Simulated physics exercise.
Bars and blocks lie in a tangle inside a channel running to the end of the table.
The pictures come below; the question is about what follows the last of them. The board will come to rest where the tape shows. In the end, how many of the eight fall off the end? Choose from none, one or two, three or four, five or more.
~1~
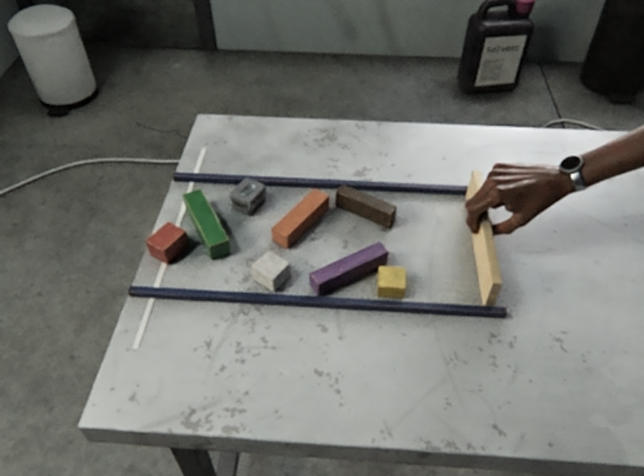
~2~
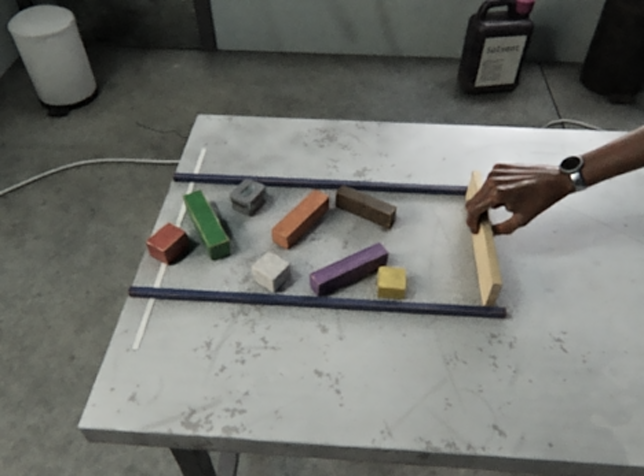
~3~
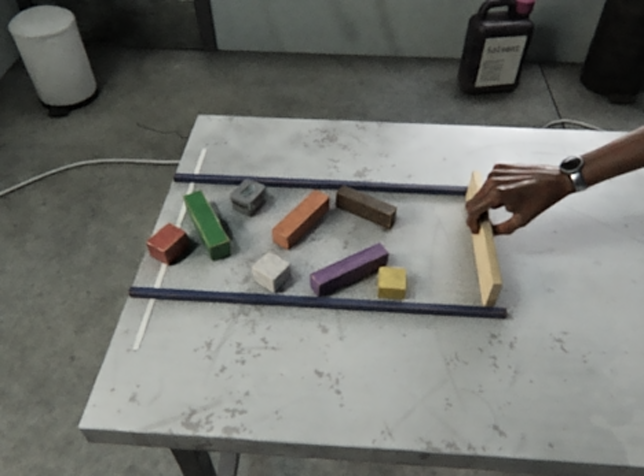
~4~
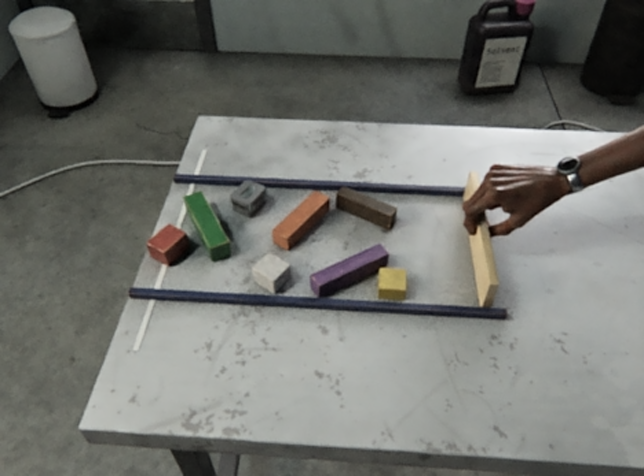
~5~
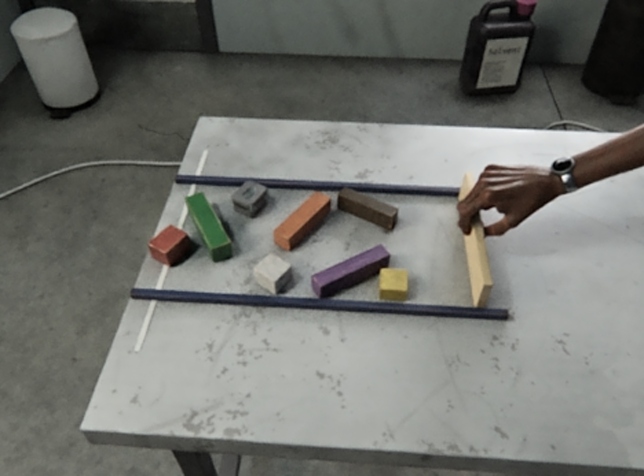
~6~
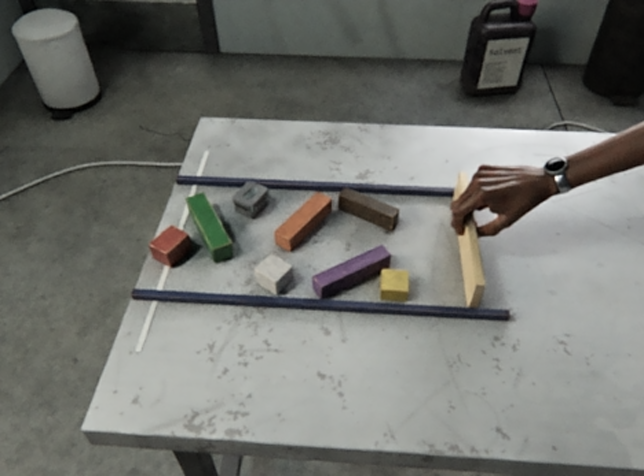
Final count: Five or more.
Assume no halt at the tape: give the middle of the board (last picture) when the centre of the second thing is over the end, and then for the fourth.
Roughly (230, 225) for the earlier crossing, roughly (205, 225) for the later one.
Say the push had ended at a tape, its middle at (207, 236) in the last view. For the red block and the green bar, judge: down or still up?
Red block: Is gone, green bar: Is gone.
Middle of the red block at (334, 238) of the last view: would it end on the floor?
Result: The red block ends down.
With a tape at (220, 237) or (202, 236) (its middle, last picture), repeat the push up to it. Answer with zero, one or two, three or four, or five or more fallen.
Taking the two tapes in that order, the answers are just one or two and three or four.
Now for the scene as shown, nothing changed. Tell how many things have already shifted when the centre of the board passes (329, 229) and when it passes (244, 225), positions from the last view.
In order, the tallies are 5 and 8.
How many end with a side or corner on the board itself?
The figure is 3.
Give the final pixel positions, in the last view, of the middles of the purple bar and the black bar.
For the purple bar it's (145, 251), and for the black bar it's (170, 191).
A little later, none off yet; red block at rest near (171, 246); green bar at rest near (209, 226); grey case at rest near (251, 201).
Next, none off yet; red block at rest near (171, 246); green bar at rest near (209, 226); grey case moving near (242, 201).
Later still, none off yet; red block tilted well over near (125, 267); green bar tilted a little near (149, 220); grey case shifted well along near (178, 199).
When it is over, the number that fall off is five or more; down, orange bar, white block, grey case, green bar and red block.
